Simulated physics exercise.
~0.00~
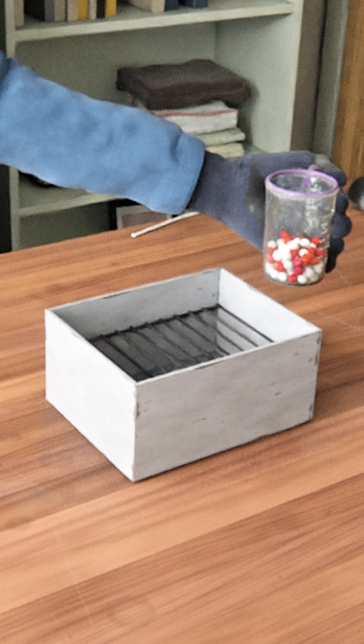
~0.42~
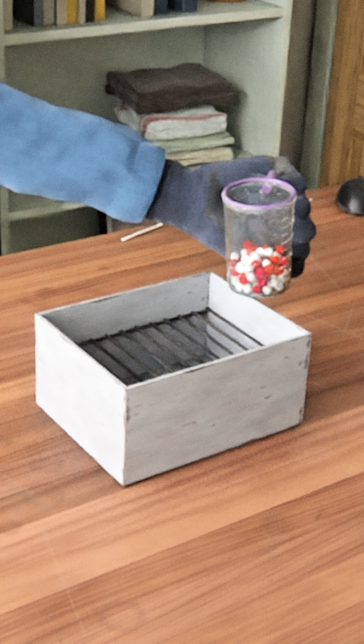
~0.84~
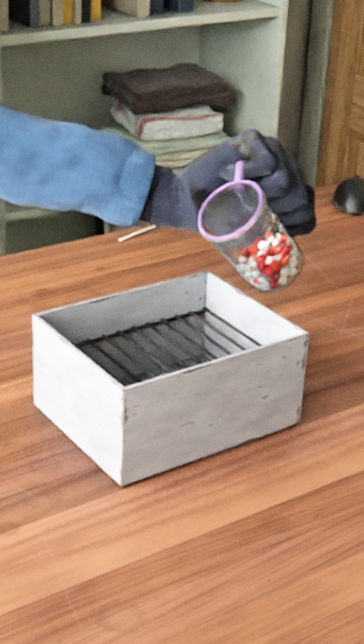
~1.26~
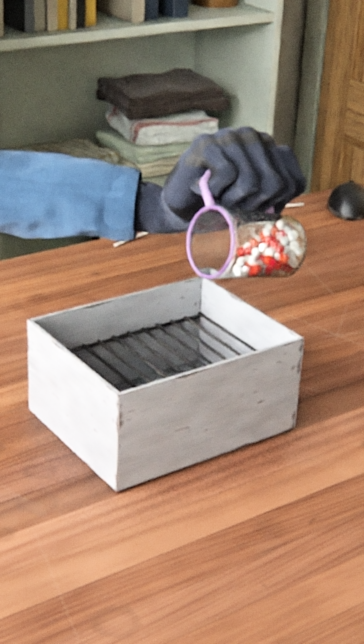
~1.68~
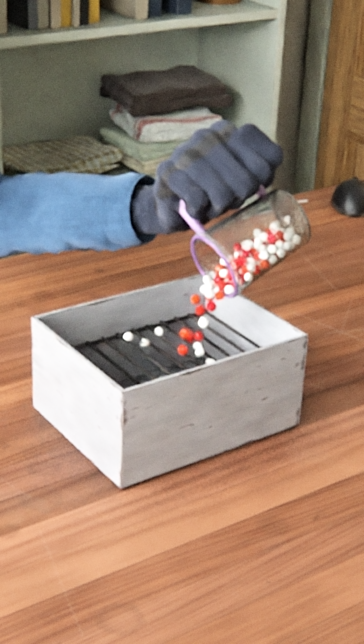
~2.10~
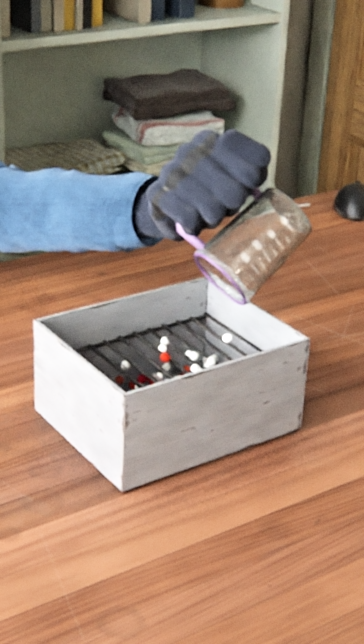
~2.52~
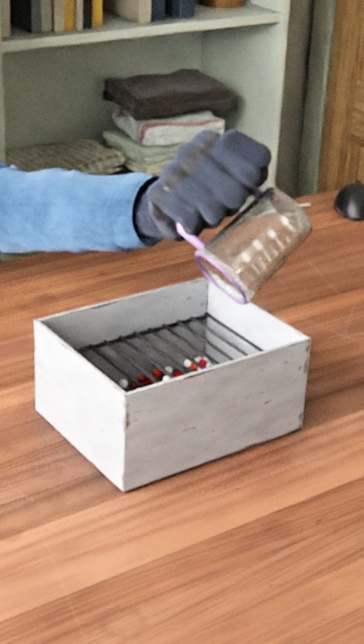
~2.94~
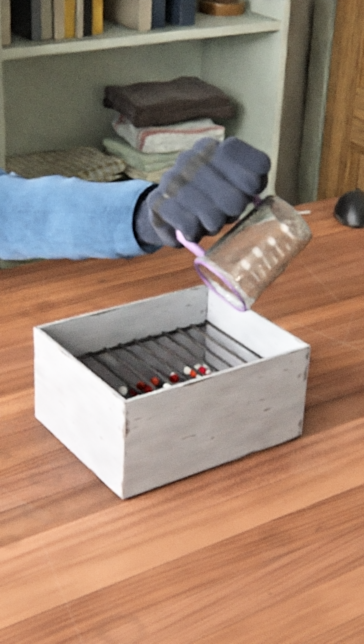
An arm in a blue sleeve and dark glove reaches in from the left, holding a clear cup with a purple rim, part filled with red and white beads. Below it, a whitish open box with dark wires across its inside sits on a wooden table, seen from slightly above, with shelves of folded cloths behind. The hand tilts the cup onto its side over the box, and the beads pour out onto the wires. The cup tips further and empties while the beads drop between the wires. At the end both colours lie beneath the wires, and the hand still holds the empty cup above.
